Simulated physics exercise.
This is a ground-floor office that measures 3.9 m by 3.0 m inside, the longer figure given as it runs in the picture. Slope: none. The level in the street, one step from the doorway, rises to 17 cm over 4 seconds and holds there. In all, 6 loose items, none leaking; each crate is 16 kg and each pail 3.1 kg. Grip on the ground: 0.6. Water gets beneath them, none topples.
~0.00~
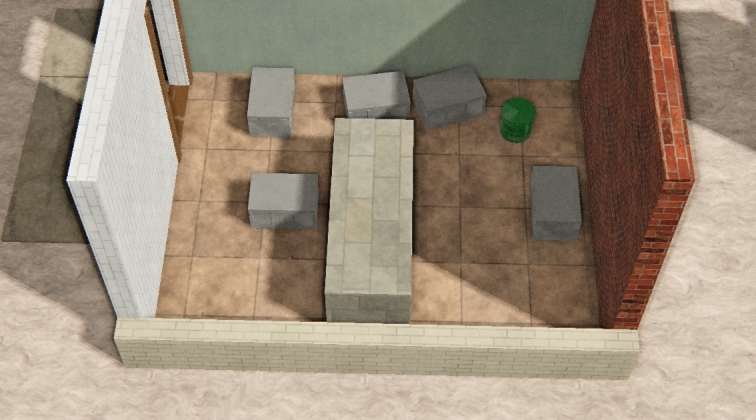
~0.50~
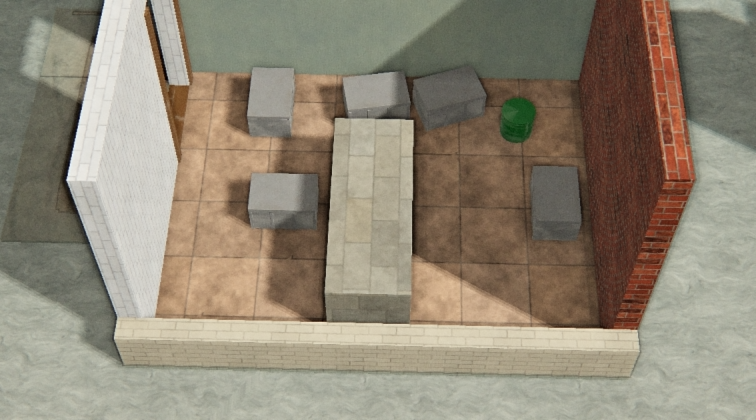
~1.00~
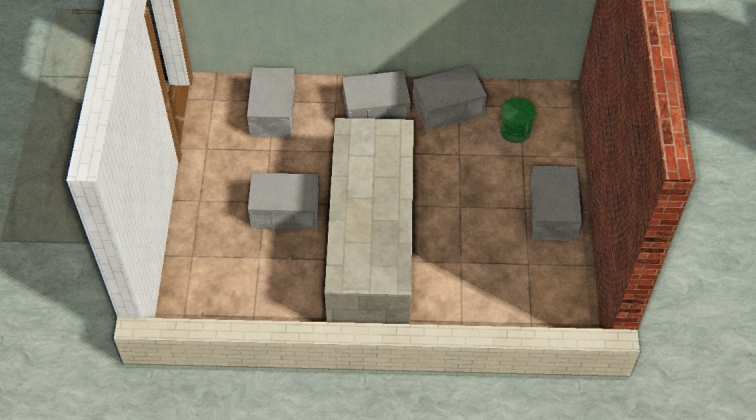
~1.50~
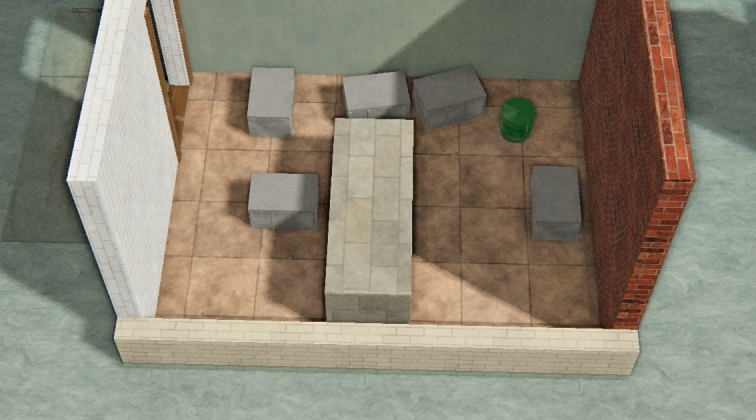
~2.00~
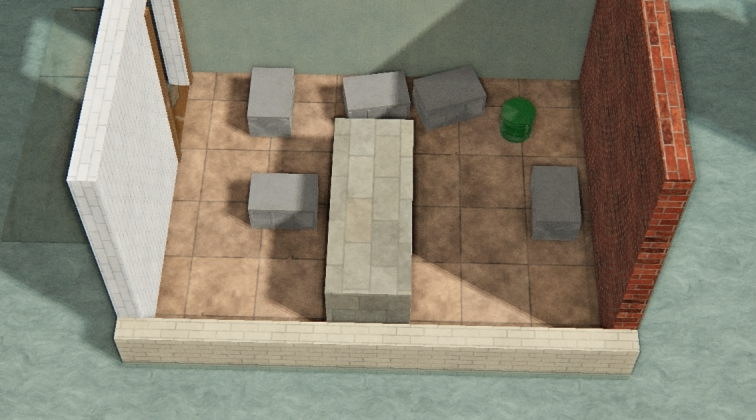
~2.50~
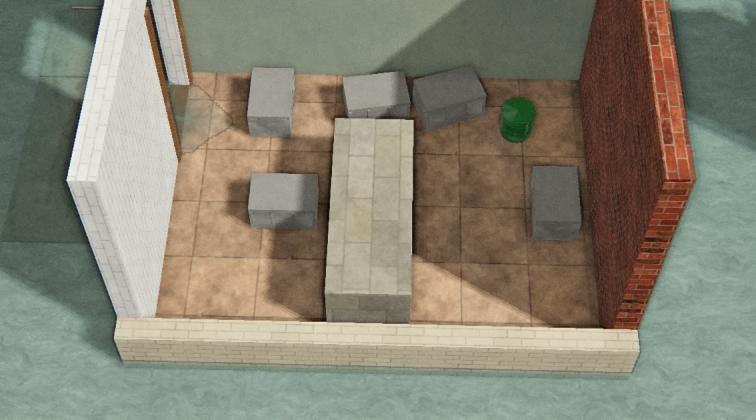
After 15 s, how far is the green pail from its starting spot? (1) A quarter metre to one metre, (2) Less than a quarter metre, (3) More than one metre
Answer: 3.
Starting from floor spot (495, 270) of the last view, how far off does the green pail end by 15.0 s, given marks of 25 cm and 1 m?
In that run it wanders a bit.
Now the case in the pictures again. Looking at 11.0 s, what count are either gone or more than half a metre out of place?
I count 5 of them.
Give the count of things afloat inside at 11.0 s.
At that instant the tally stands at 4.
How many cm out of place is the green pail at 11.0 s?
It is about 80 cm out of place by then.
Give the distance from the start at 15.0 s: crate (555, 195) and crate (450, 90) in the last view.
First 140 cm, then 150 cm.
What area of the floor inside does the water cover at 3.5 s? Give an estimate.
Around 1.0 m2 of it.
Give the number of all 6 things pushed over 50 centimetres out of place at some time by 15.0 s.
That comes to 6.
After 3.5 s the green pail is near (519, 111), 0.0 m from its start, aground; 0 afloat.
After 6.8 s the green pail is near (519, 111), 0.0 m from its start, aground; 1 afloat.
After 11.0 s the green pail is near (576, 152), 0.7 m from its start, afloat; 4 afloat.
After 15.0 s the green pail is near (558, 315), 2.2 m from its start, afloat; 6 afloat.
